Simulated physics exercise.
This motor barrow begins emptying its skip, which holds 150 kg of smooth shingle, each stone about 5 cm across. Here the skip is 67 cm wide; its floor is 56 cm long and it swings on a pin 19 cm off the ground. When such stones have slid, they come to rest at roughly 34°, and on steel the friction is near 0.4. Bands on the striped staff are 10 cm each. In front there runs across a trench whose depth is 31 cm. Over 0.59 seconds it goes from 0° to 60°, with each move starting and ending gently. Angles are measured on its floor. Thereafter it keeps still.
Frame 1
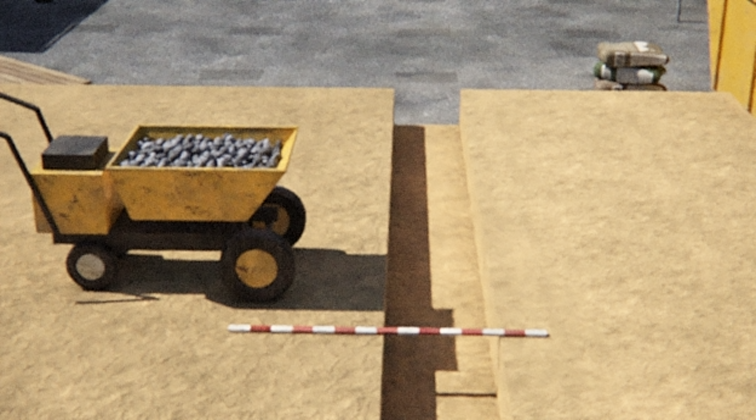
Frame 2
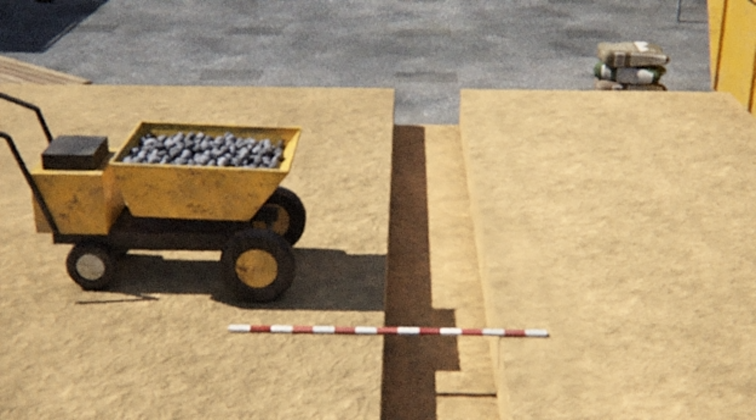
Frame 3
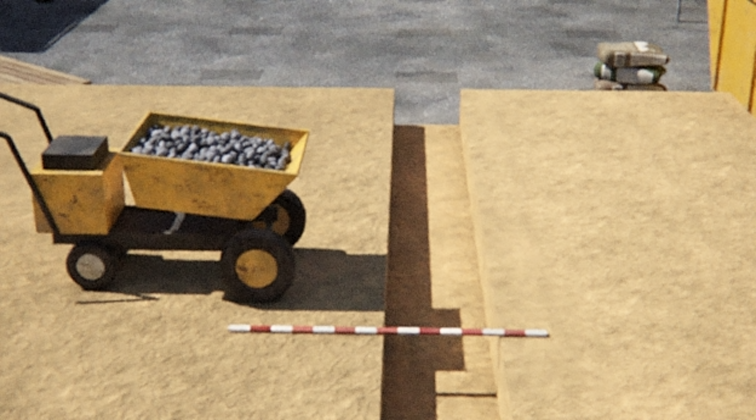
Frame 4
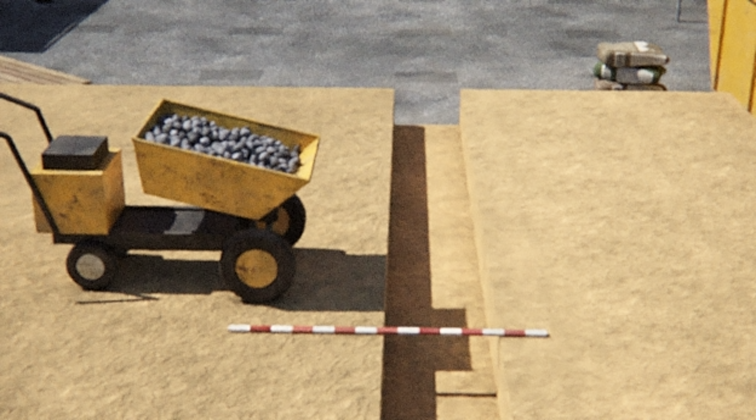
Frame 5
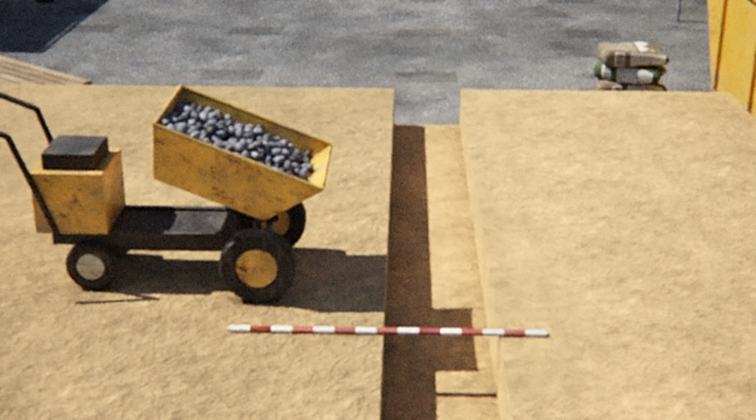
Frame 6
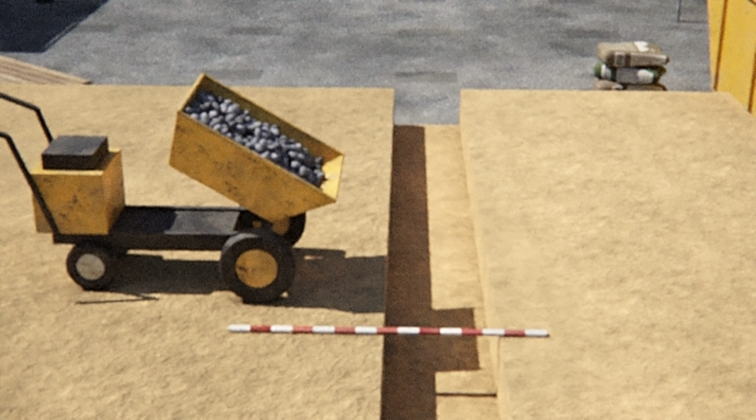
Yellow motor barrow standing left of a narrow trench, its skip of grey stones tilting steadily forward to the right.
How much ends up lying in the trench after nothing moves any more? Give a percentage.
A share of about 85 per cent.
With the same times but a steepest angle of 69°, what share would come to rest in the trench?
Then about 100 per cent.
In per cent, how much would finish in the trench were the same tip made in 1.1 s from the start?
80 %.
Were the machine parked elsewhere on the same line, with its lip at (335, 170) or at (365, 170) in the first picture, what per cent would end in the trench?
The first gives about 70 percent and the second about 50 percent.
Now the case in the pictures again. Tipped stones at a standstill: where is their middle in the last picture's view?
The resting stones are centred at roughly (439, 319).
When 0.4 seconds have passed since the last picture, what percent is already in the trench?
About 10 per cent by then.
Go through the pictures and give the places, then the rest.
Lip at (286, 171), floor tilted 0°, highest stones at (209, 148), in the first frame.
Lip at (289, 172), floor tilted 2°, highest stones at (194, 147), in the second frame.
The skip is at 6°, its lip at (297, 175); the top of the load is at (175, 139), in the third frame.
Lip at (310, 181), floor tilted 13°, highest stones at (172, 127), in the fourth frame.
The skip is at 22°, its lip at (323, 190); the top of the load is at (185, 113), in the fifth frame.
Lip at (336, 201), floor tilted 31°, highest stones at (206, 103), in the sixth frame.
Then, 0.1 s after the last picture the floor is at 50°, 100 % in the skip; the foremost stones are at (339, 209).
Then, 0.4 s after the last picture the floor is at 60°, 86 % in the skip, 3 % short of the trench, 11 % in the trench; the foremost stones are at (419, 245).
Then, 0.7 s after the last picture the floor is at 60°, 36 % in the skip, 3 % short of the trench, 60 % in the trench, 1 % past the trench; the foremost stones are at (514, 280).
Then, 2.7 s after the last picture the floor is at 60°, 10 % in the skip, 5 % short of the trench, 85 % in the trench, 1 % past the trench; the foremost stones are at (597, 278).
